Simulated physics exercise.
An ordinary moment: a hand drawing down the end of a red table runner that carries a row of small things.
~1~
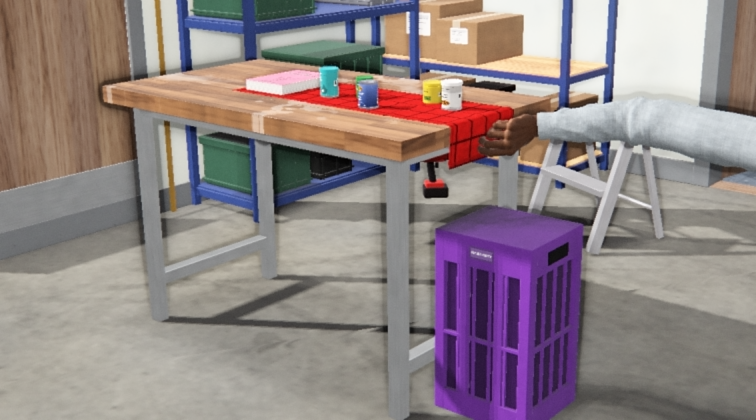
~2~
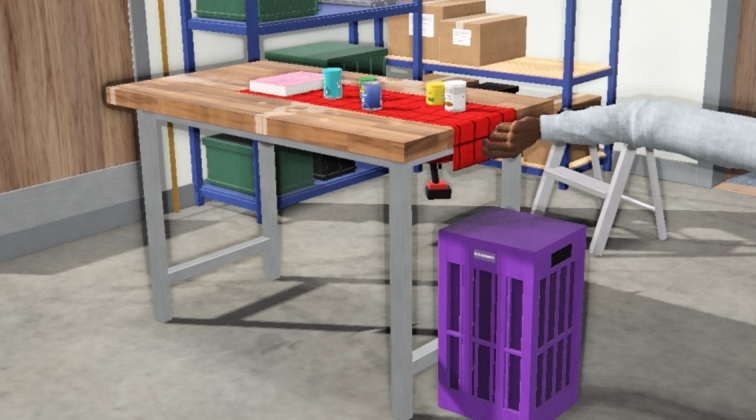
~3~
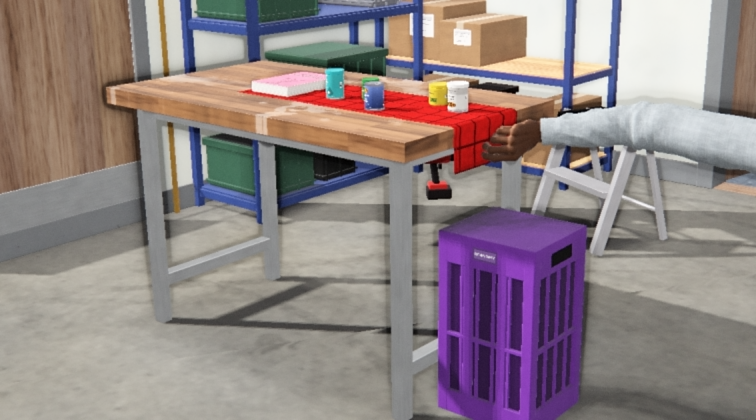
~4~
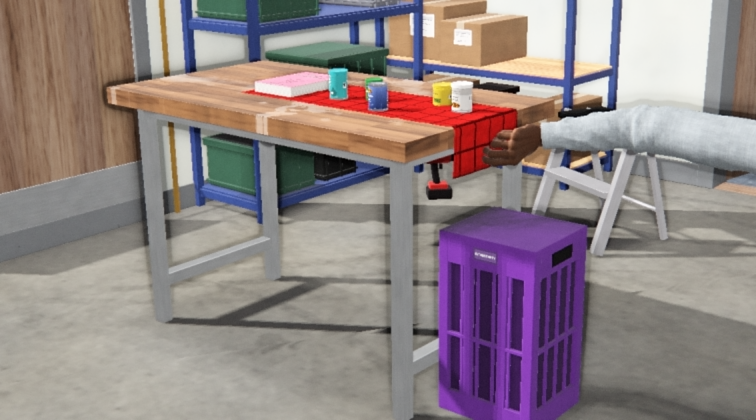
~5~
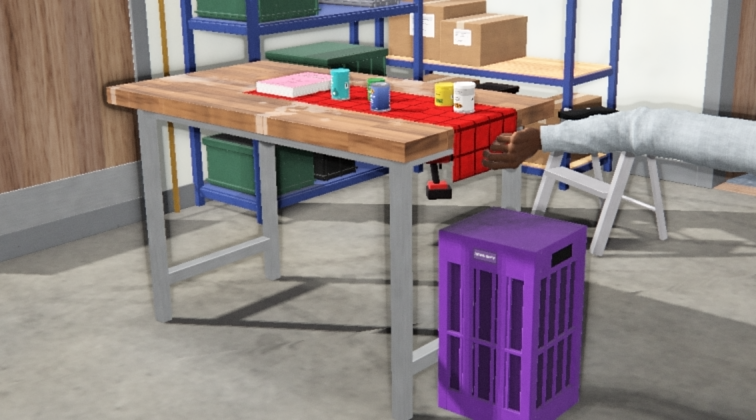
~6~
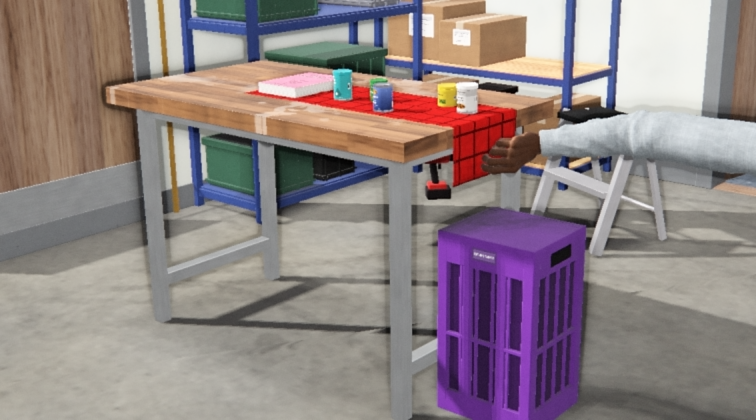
The footage shows a hand at the right drawing the hanging end of a red runner slightly downward on a wooden workbench, as the small cans and pots on it shift a little to the right above a purple crate.
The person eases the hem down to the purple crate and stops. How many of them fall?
One.
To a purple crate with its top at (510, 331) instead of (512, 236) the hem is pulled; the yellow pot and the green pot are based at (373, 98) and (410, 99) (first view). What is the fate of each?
Final state: The yellow pot is no longer up, the green pot is no longer up.
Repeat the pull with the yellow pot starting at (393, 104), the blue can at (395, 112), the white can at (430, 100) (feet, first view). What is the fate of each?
Yellow pot kept, blue can kept, white can kept.
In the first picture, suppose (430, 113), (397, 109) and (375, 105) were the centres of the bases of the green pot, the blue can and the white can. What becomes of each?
Here's how it goes: The green pot leaves the top, the blue can remains in place and the white can remains in place.
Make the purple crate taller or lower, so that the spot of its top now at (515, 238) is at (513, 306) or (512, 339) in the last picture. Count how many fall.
The tally is 3 and 4.
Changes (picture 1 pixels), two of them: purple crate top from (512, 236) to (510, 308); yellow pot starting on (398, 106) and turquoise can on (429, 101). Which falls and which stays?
Observed: Yellow pot departs; turquoise can departs.
Soon after, hem near (485, 192); all still up.
Then, hem on the crate; white can gone.
At rest, hem on the crate; white can gone. Over the edge go one.
